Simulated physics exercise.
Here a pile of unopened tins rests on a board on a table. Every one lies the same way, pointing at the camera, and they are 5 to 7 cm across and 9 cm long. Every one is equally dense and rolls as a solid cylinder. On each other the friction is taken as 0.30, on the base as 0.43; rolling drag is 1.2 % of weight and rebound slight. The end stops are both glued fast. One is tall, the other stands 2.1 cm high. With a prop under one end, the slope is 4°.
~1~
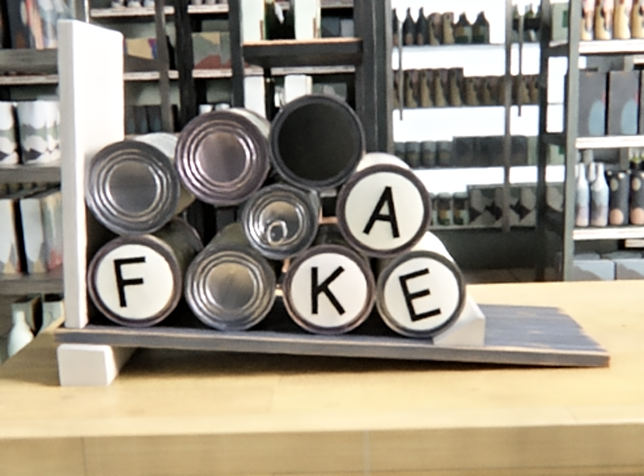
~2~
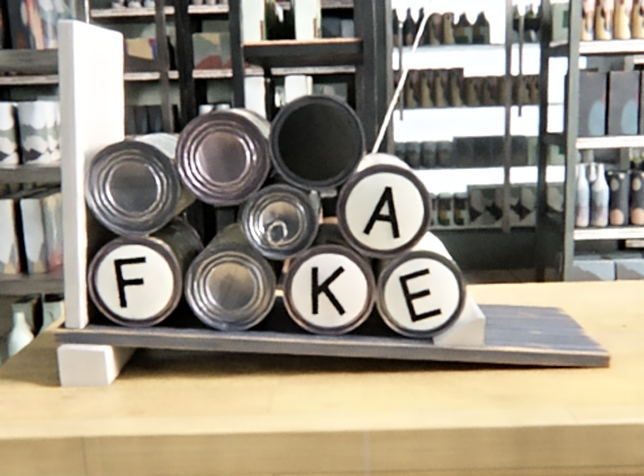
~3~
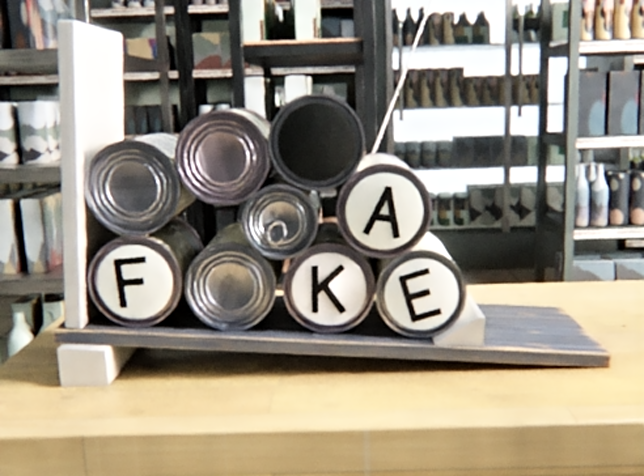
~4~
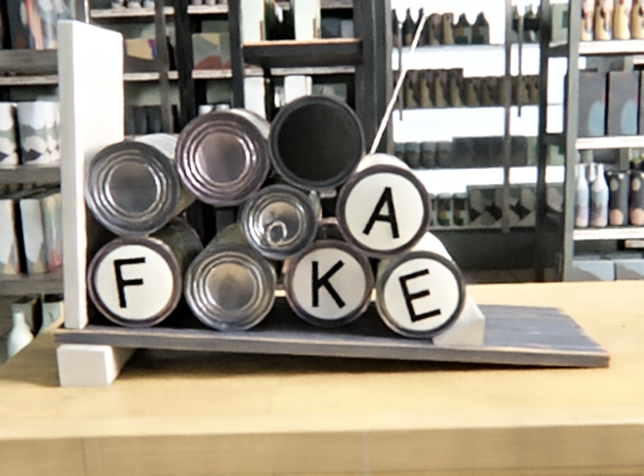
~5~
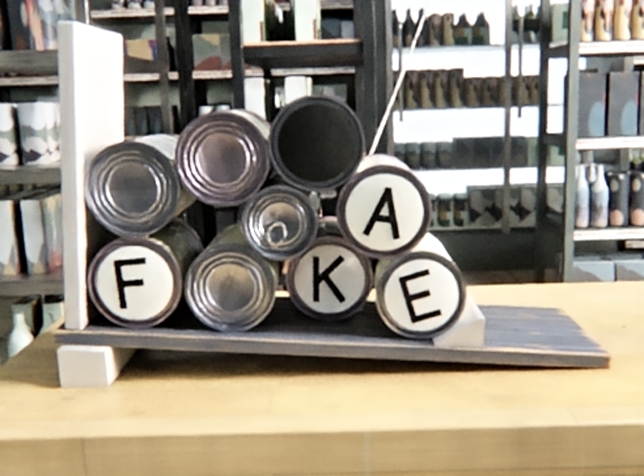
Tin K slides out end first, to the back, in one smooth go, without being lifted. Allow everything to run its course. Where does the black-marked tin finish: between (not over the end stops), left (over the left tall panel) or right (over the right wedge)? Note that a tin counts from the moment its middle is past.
For the black-marked tin it is between.
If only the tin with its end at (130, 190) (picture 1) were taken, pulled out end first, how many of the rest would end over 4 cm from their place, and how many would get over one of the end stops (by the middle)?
Then 1 shift and 0 get out.
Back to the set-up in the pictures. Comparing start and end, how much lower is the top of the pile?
Roughly 4 cm.
Another 0.25 s on from the last picture, 0 now displaced over 4 cm; not one over the end stops; black in place.
Another 0.39 s on from the last picture, 1 now displaced over 4 cm; not one over the end stops; black 2.9 cm down.
Another 0.75 s on from the last picture, 3 now displaced over 4 cm; 1 over the right wedge; black 0.8 cm right and 5 cm down.
Another 1.23 s on from the last picture, 4 now displaced over 4 cm; 1 over the right wedge; black 3.8 cm right and 5 cm down.
All still, 1.5 s past the final picture, 4 moved over 4 cm; 1 over the right wedge; black 3.8 cm right and 5 cm down; top of the pile 16 cm high, from 20 cm.
